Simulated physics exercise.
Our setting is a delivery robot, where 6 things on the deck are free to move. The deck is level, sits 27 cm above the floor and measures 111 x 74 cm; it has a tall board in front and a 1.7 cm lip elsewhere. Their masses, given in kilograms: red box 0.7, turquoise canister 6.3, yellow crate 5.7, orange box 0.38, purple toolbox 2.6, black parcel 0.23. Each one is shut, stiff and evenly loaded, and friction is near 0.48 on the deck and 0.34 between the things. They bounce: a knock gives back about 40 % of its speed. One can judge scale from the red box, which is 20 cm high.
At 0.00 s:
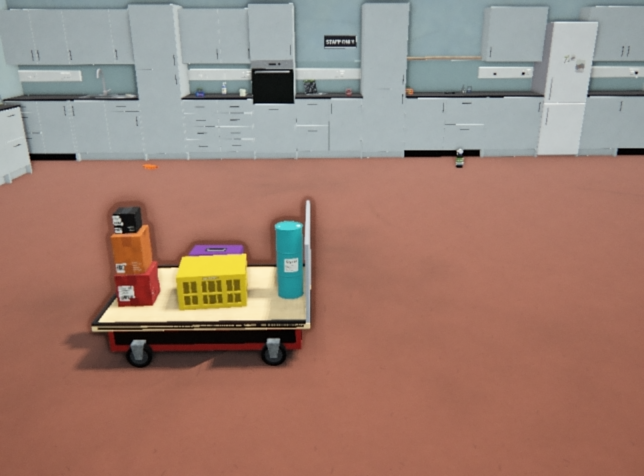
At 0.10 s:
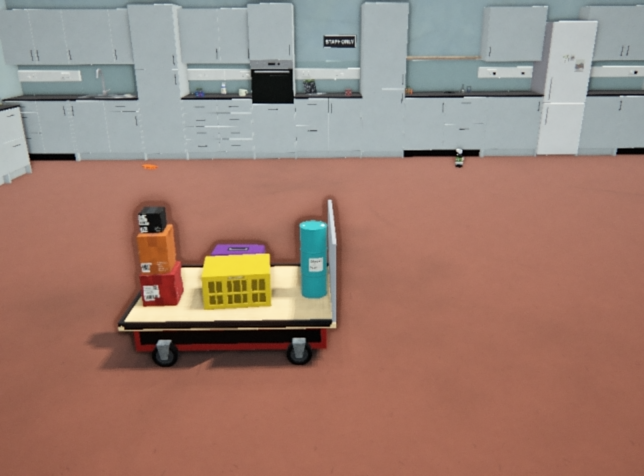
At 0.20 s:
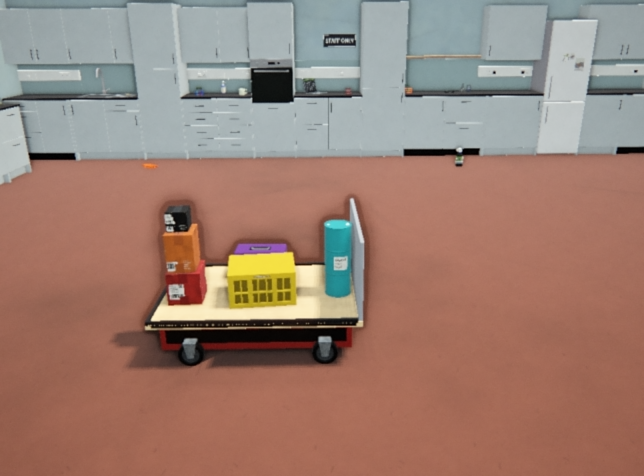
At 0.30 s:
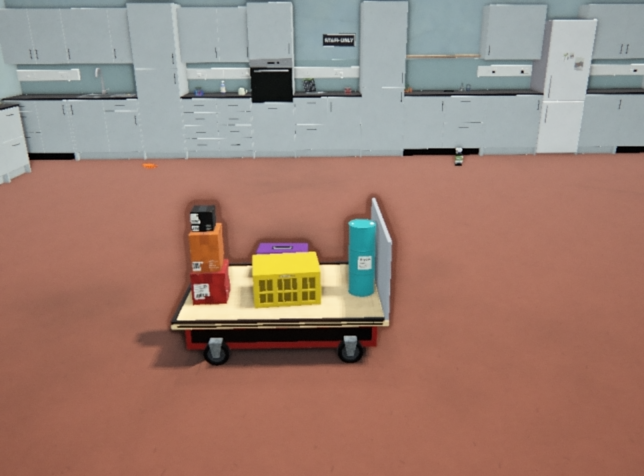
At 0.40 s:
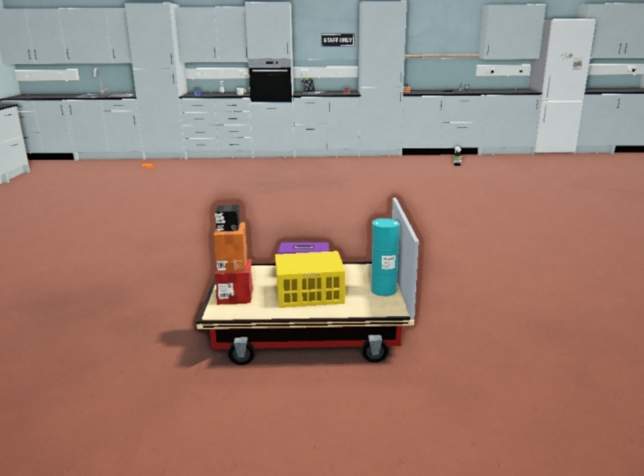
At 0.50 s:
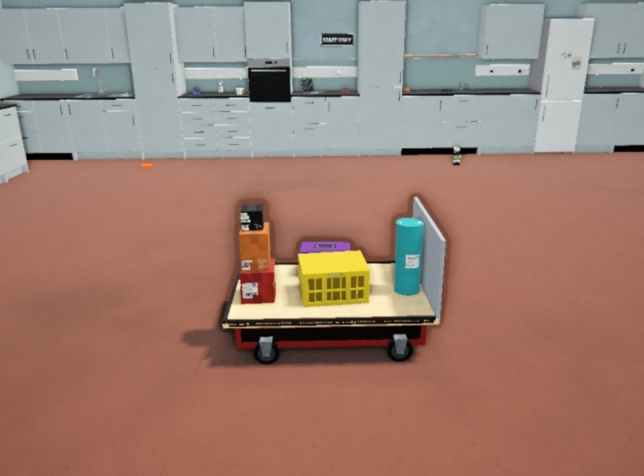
Flatbed cart rolling steadily left to right across a reddish floor, carrying stacked boxes, a yellow crate and a turquoise canister.
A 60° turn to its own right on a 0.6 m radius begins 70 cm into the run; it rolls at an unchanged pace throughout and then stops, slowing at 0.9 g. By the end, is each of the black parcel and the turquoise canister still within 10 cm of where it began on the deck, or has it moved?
Outcome: The black parcel is displaced; the turquoise canister is displaced.
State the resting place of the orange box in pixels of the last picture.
Near (440, 316).
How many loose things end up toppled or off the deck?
All told, 3.
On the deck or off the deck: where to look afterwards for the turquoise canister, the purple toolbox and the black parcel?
Once it all settles, the turquoise canister leaves its surface, the purple toolbox stays on its surface and the black parcel stays on its surface.
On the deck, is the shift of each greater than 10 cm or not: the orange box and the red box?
The orange box ends elsewhere; the red box holds its spot.
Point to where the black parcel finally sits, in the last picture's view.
You'll find it at about (549, 420).
By 0.90 s, 126 cm covered, turned 39°; turquoise canister on its side near (515, 296); yellow crate 5 cm from its spot; purple toolbox 3 cm from its spot.
By 1.40 s, 174 cm covered, turned 60°, stopped; turquoise canister now off the deck; black parcel 14 cm from its spot near (428, 252); orange box 11 cm from its spot.
By 1.80 s, 174 cm covered, turned 60°, stopped; black parcel on its side near (490, 323); orange box tilted 50°; yellow crate 12 cm from its spot.
When it is over (2.9 s), off the deck, turquoise canister; lying over on the deck, orange box and black parcel; not toppled but over 10 cm from the start, yellow crate; the other 2 within 10 cm of the start. End places, in pixels of the last picture, black parcel near (549, 420).
